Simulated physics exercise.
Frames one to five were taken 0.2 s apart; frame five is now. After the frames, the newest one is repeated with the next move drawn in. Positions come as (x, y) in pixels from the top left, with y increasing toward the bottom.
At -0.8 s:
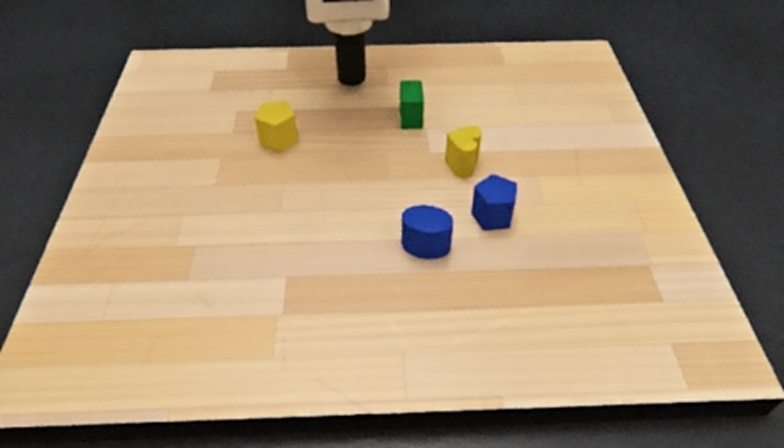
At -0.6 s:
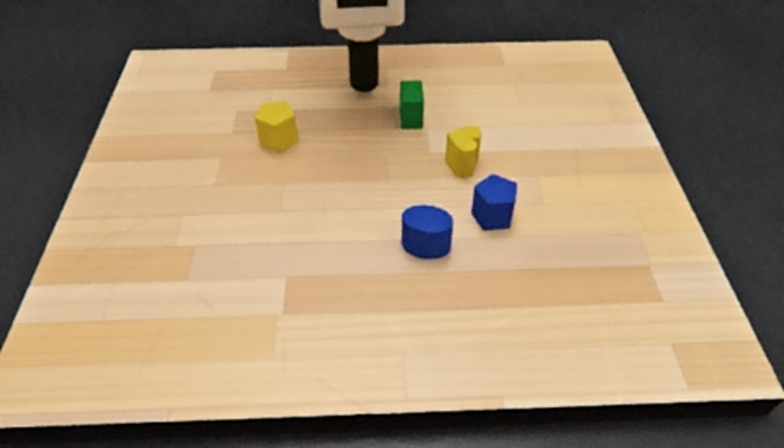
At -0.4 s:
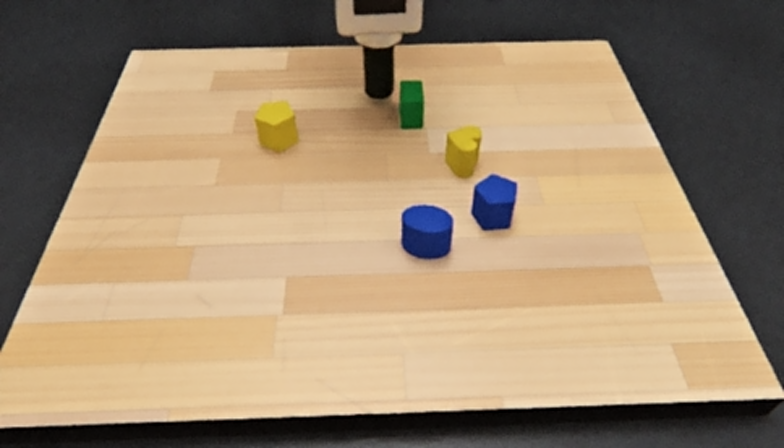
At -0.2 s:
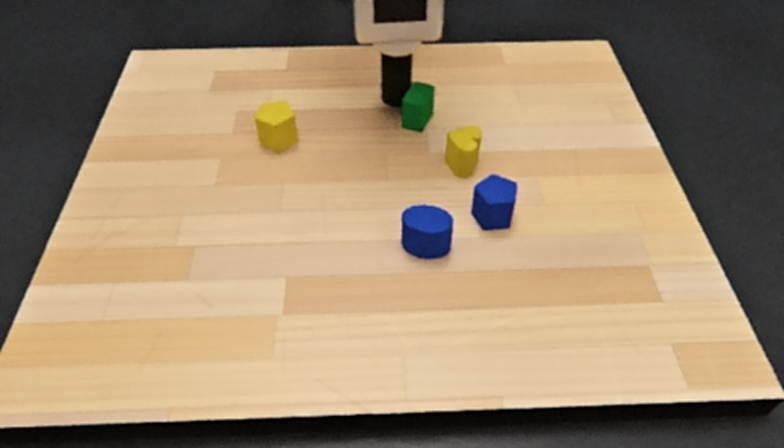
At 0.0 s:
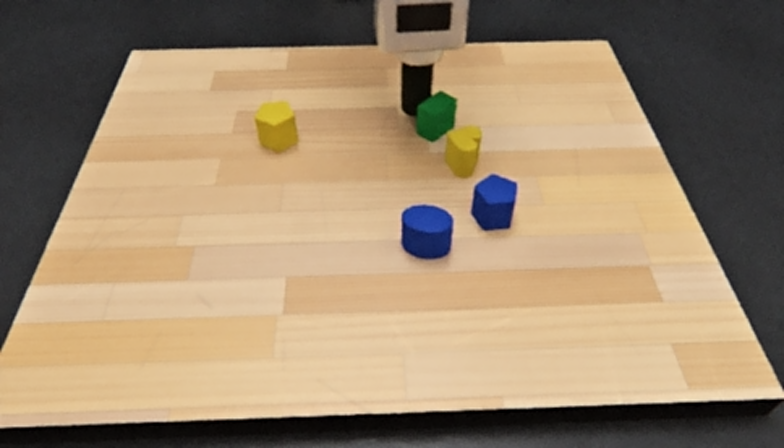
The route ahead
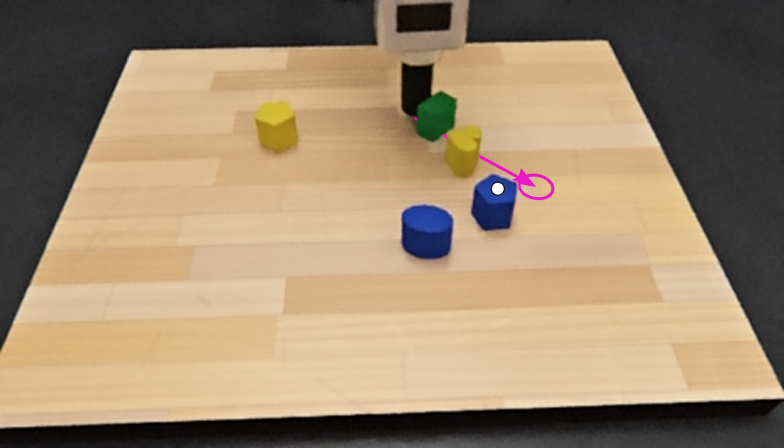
On a wooden board, a black-tipped robot arm moves right and nudges a green block toward the lower right among still blocks.
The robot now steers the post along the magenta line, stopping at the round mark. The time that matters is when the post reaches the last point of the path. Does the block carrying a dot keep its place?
I expect so.
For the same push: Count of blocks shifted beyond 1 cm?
Two get moved.
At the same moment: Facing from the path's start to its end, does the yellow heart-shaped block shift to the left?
Going by the path, no.
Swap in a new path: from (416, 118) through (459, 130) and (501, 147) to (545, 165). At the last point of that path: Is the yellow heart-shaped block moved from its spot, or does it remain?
The yellow heart-shaped block changes place.
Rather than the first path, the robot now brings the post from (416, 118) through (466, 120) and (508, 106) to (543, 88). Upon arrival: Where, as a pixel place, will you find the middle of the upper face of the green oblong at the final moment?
The top centre is at (459, 111).
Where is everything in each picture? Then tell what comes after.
Post tip at (352, 78); block tops, green oblong at (412, 90); yellow heart-shaped block at (466, 137); blue pentagon at (498, 189), in the first picture.
Post at (365, 84); blocks unchanged, in the second picture.
Post at (379, 91); blocks unchanged, in the third picture.
Post at (396, 99); green oblong at (419, 93), in the fourth picture.
Post at (416, 108); green oblong at (438, 102); yellow heart-shaped block at (466, 137); blue pentagon at (498, 189), in the fifth picture.
Path on the board, straight from (416, 118) to (536, 187); the dot is on the blue pentagon.
On the path given first. One third of the way, post at (454, 130); green oblong at (478, 126); yellow heart-shaped block at (476, 149), turned 10° clockwise.
Two thirds of the way, post at (494, 153); green oblong at (523, 148); yellow heart-shaped block at (486, 161), turned 55° clockwise.
At the end, post at (539, 176); green oblong at (572, 171), turned 15° anticlockwise; yellow heart-shaped block at (486, 161), turned 55° clockwise; blue pentagon in place.
